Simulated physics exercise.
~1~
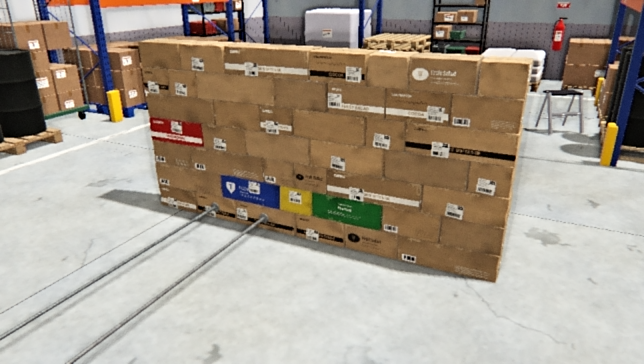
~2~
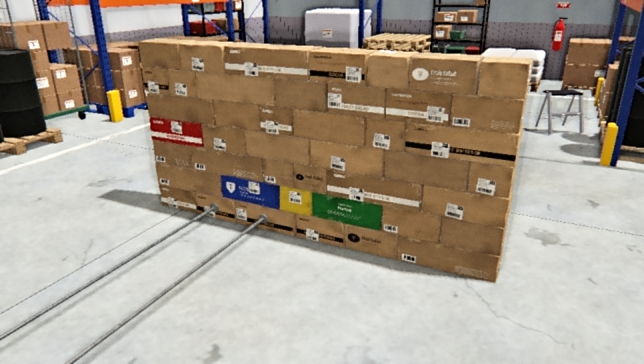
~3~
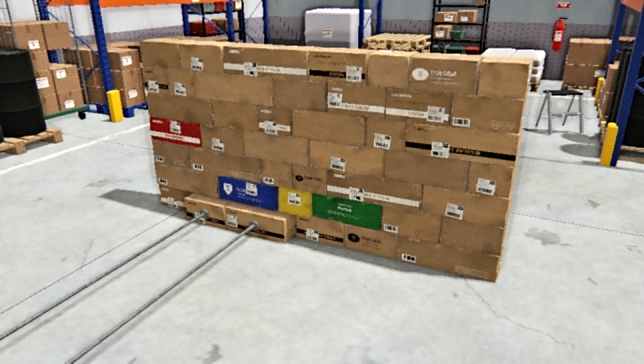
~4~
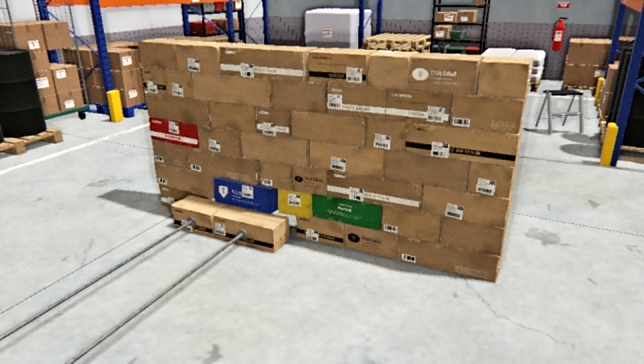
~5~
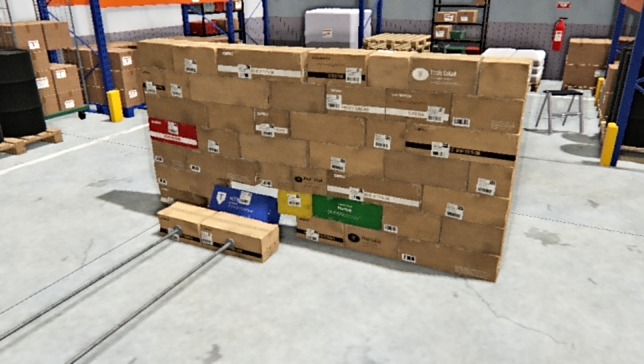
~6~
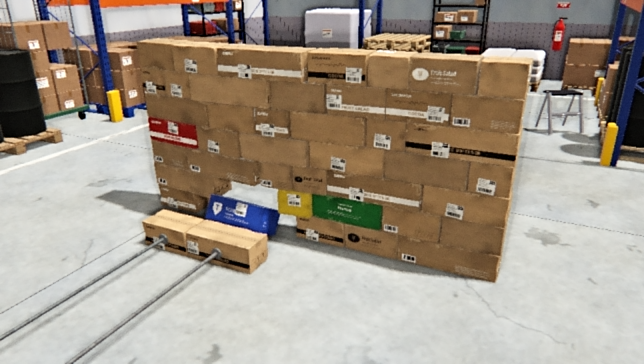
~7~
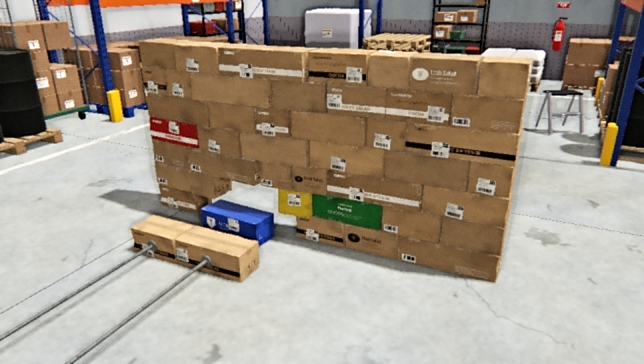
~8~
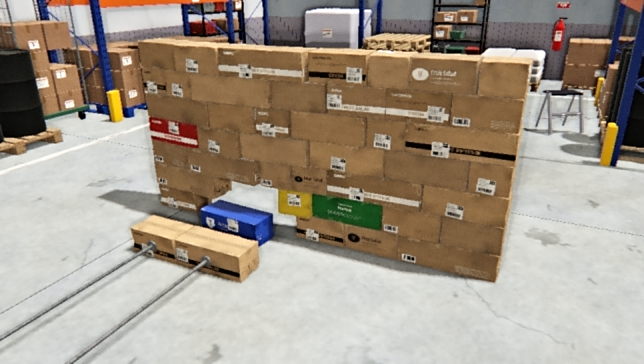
Two long rods draw a pair of joined cardboard boxes from the bottom row of a staggered box wall, out to the left and toward the viewer; the blue box above tilts, then drops into the gap, while the rest of the wall stays standing.
